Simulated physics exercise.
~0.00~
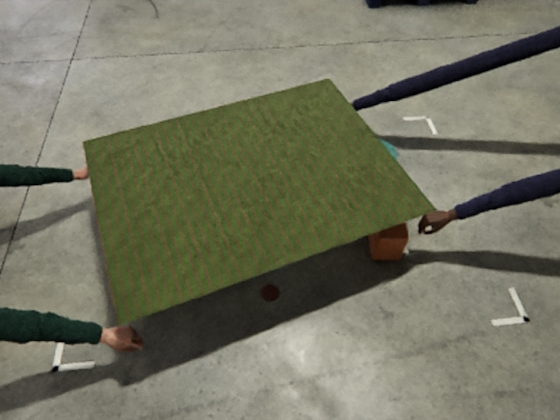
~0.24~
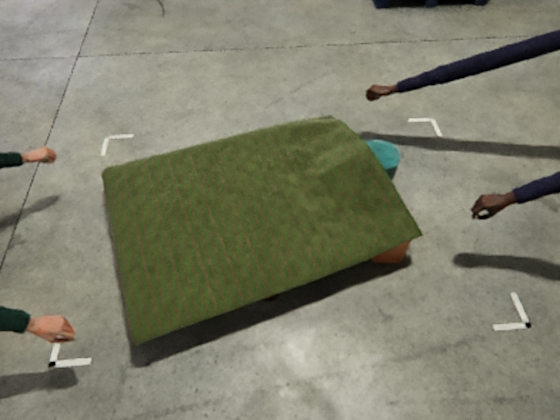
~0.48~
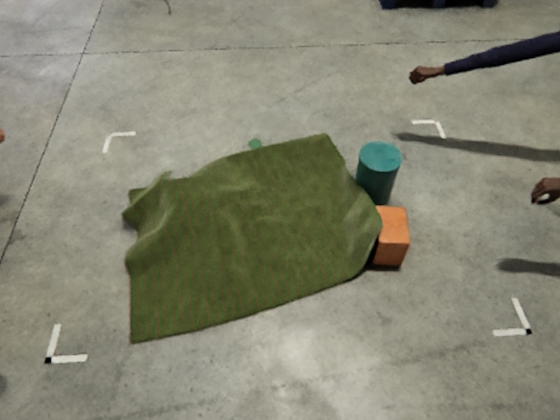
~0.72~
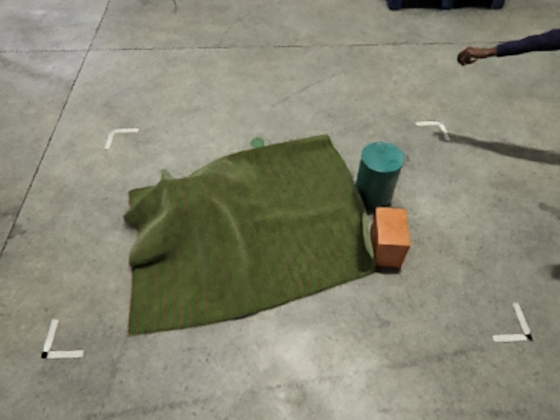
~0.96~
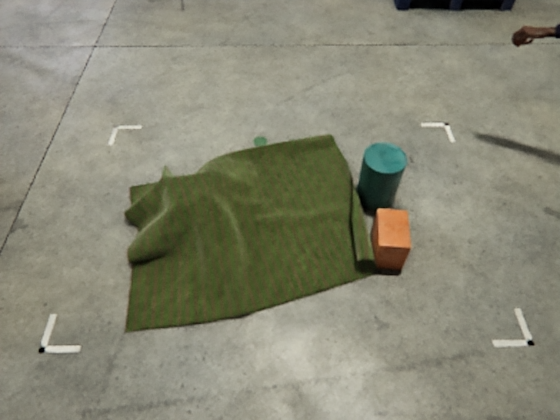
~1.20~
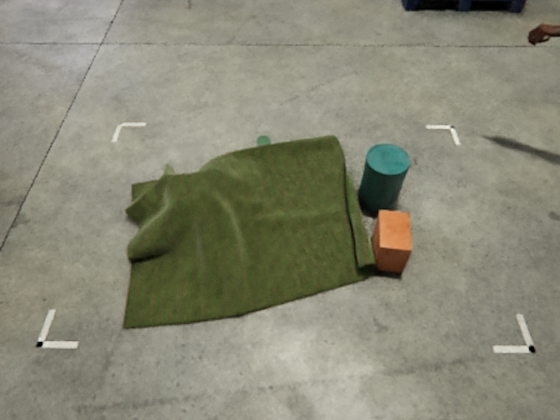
On a concrete floor, hands release a green cloth that settles beside two uncovered containers.
